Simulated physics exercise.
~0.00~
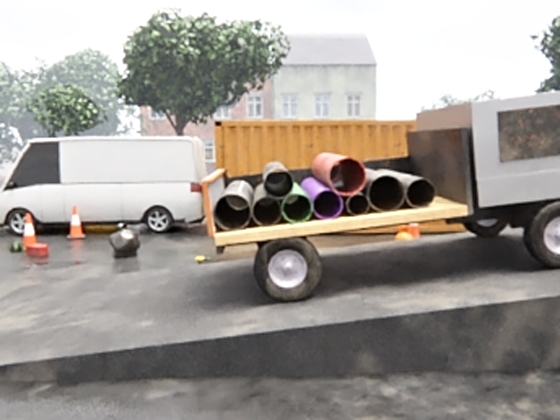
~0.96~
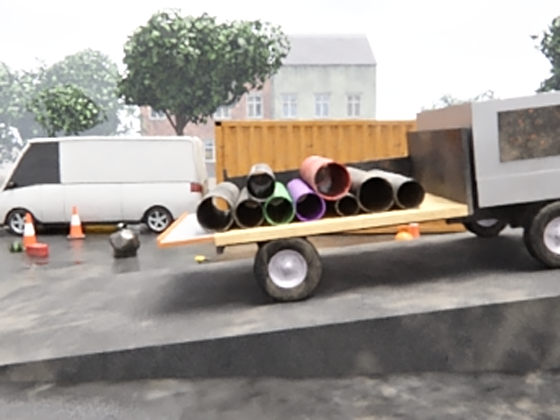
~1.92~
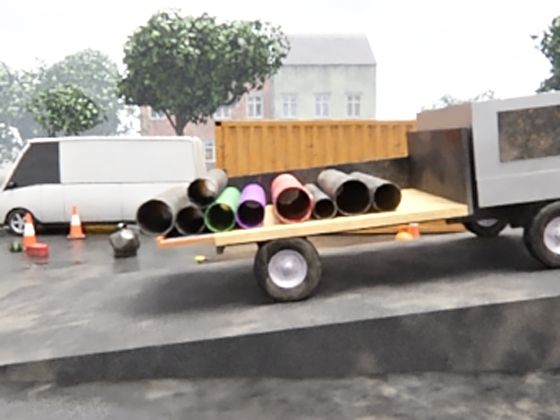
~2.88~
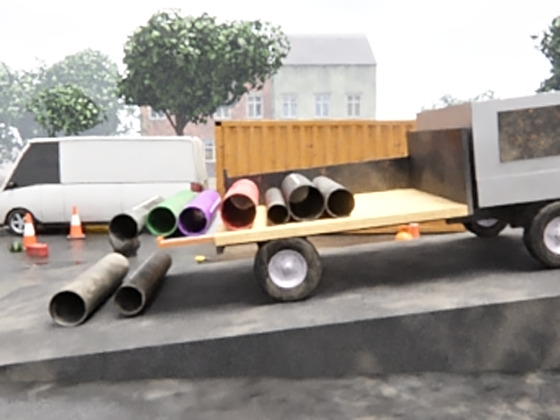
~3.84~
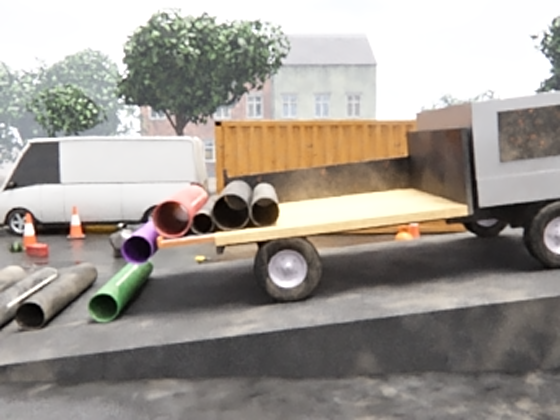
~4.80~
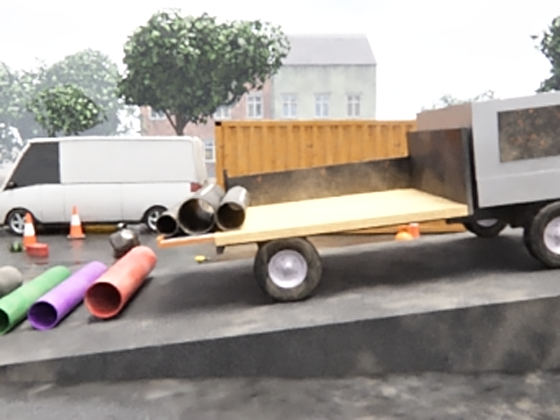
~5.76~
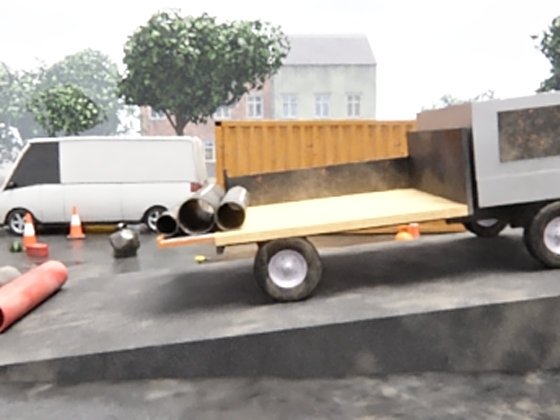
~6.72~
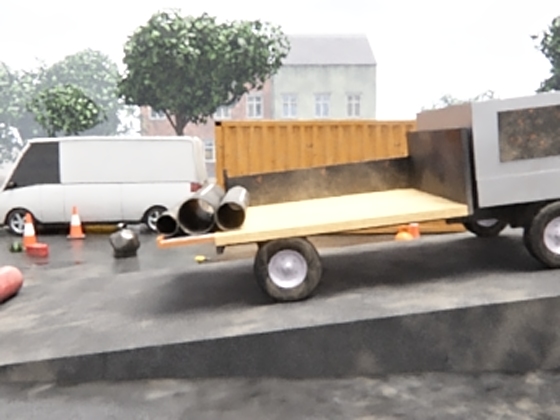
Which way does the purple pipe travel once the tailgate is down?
The purple pipe rolls to the left, going over the lowered tailgate and onto the ground, then on out of view.
